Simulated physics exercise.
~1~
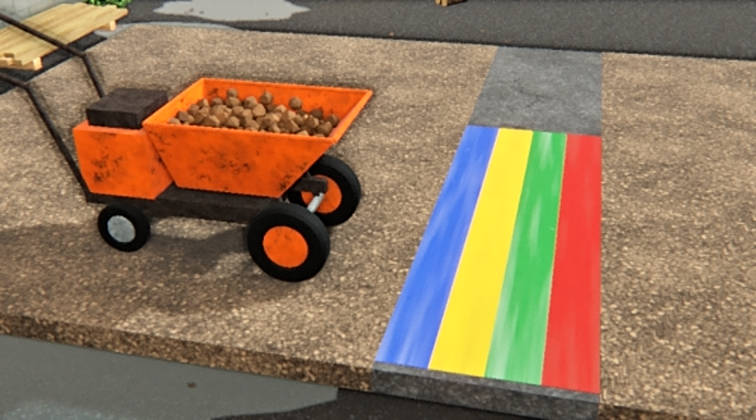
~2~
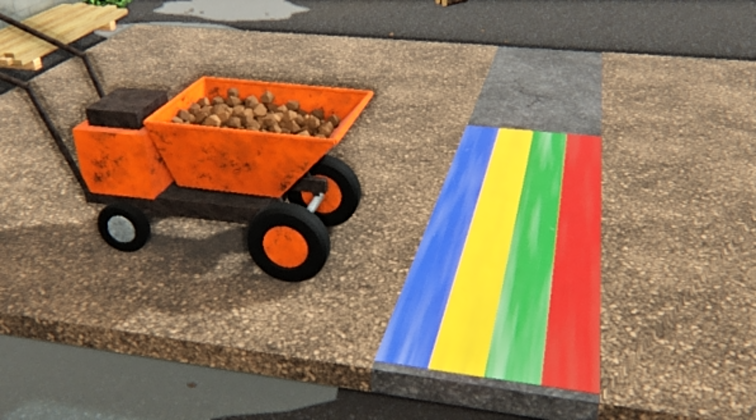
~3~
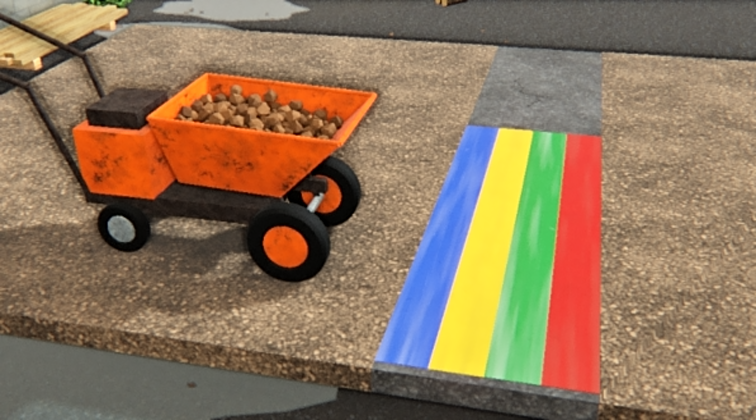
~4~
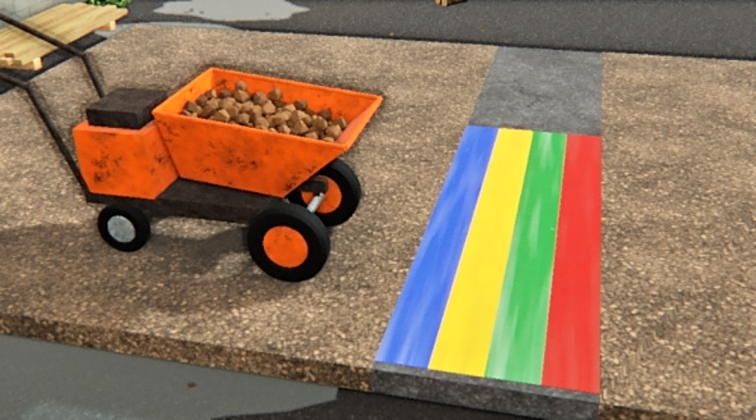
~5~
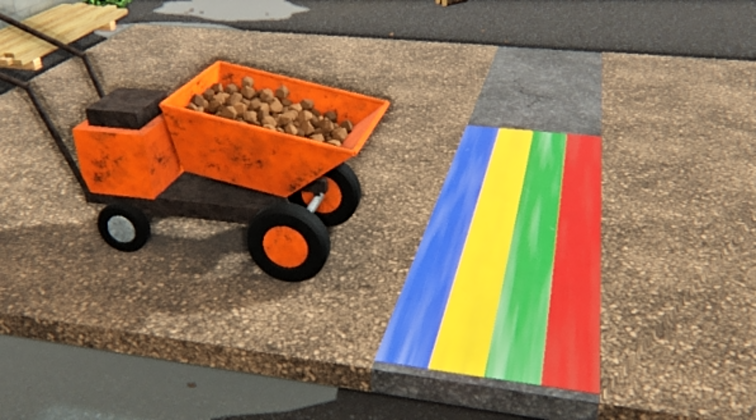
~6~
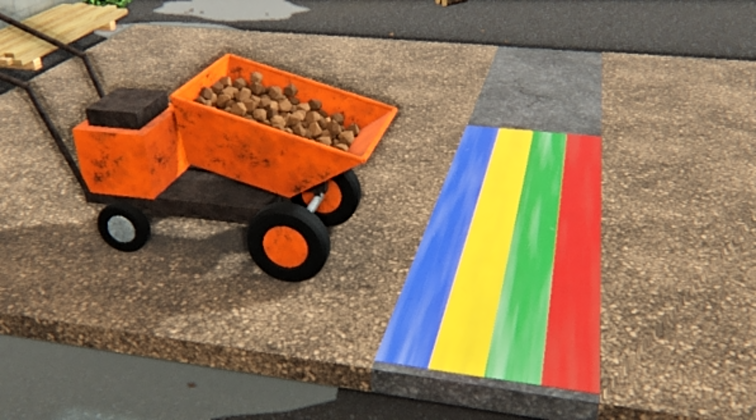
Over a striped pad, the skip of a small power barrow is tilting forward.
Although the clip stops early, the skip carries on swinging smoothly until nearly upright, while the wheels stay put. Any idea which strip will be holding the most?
Most likely the yellow strip.
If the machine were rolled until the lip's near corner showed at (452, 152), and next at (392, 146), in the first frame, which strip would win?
I would say the red strip the first time, then the green one the next.
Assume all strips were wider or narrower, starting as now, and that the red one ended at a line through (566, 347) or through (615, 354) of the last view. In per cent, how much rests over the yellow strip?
30 % and 30 %.
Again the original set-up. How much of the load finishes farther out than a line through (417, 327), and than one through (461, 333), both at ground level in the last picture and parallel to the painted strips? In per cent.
About 60 % and 30 %.
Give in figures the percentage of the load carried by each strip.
Approximate shares - blue strip 20, yellow strip 30, green strip 15, red strip 5.
Soon, skip tipped steeply; all in the skip.
A while on, skip tipped right over; most in the skip; a small part over the blue strip; a small part over the yellow strip; a stray few falling.
Towards the end, skip tipped right over; about a third in the skip; about a quarter over the blue strip; about a third over the yellow strip; a small part over the green strip; a stray few over the red strip; a stray few off the paint.
Finally, skip tipped right over; about a third in the skip; about a quarter over the blue strip; about a third over the yellow strip; a small part over the green strip; a stray few over the red strip; a stray few off the paint.
